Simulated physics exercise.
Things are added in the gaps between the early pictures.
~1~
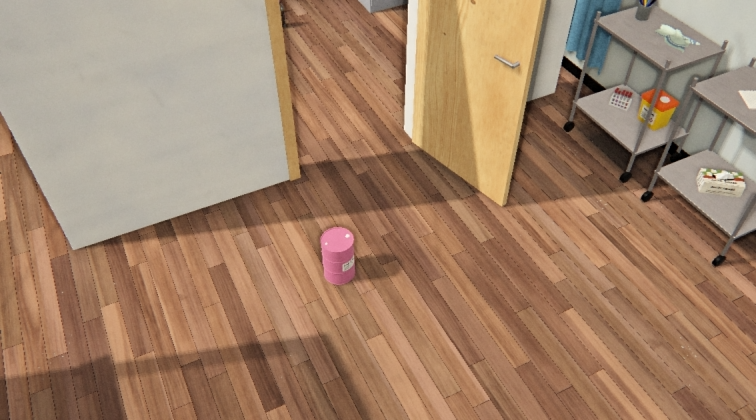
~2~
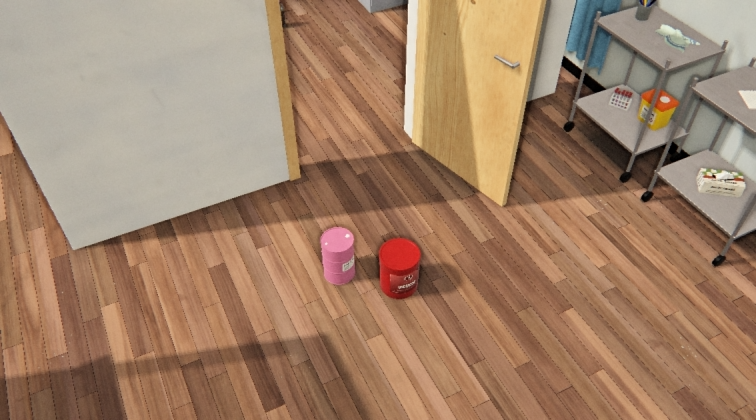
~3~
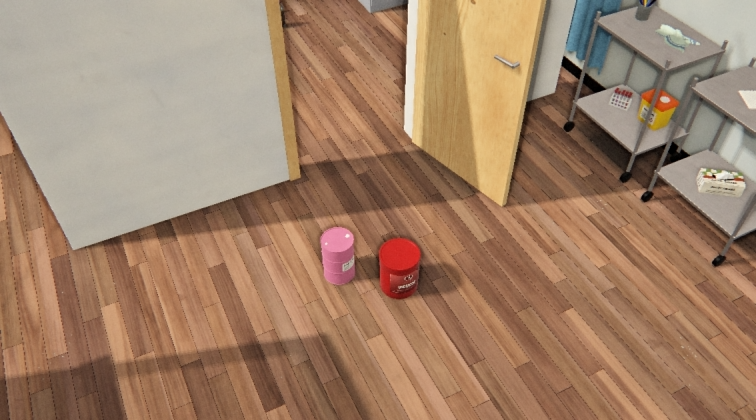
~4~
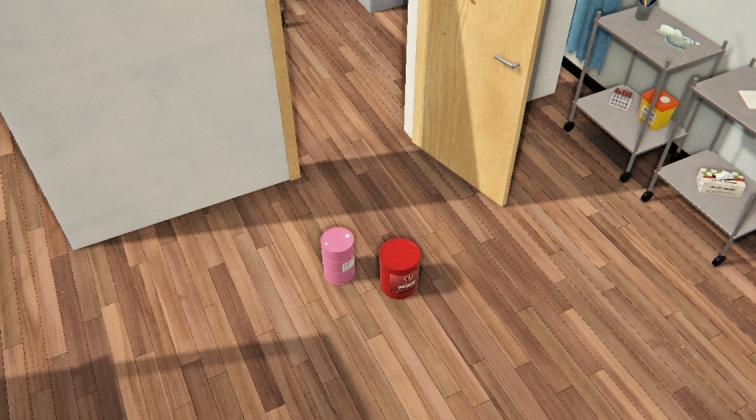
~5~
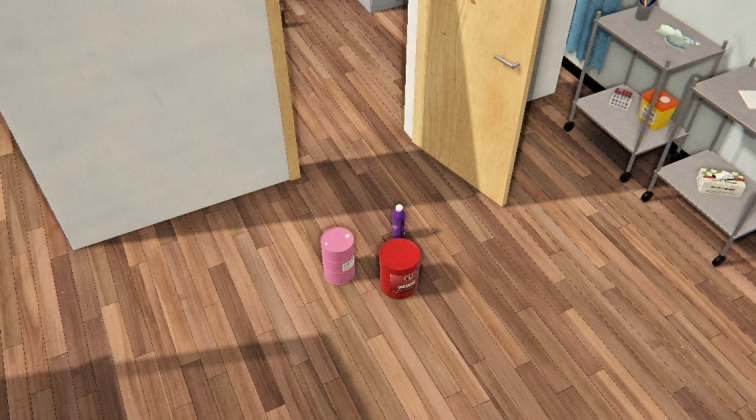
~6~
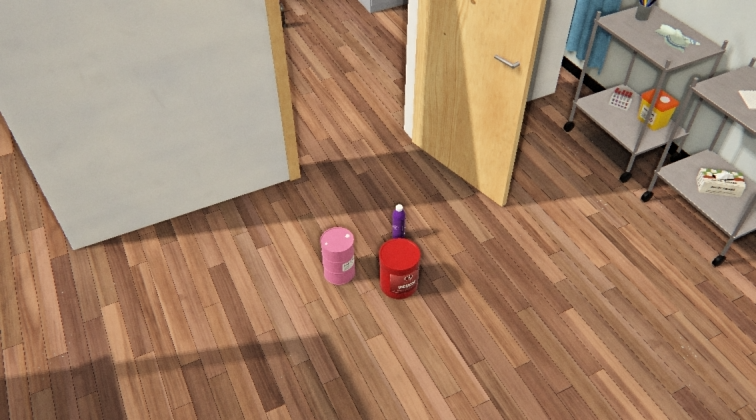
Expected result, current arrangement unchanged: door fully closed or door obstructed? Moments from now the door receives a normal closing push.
The door ends up closed.
Then, 0.70 s past the last view, open by 82°.
Then, 1.20 s past the last view, open by 51°.
Then, 1.70 s past the last view, open by 16°.
Finally, open by 0°; all 3 still in place. Final places as the last picture's camera would see them, purple bottle near (399, 222).
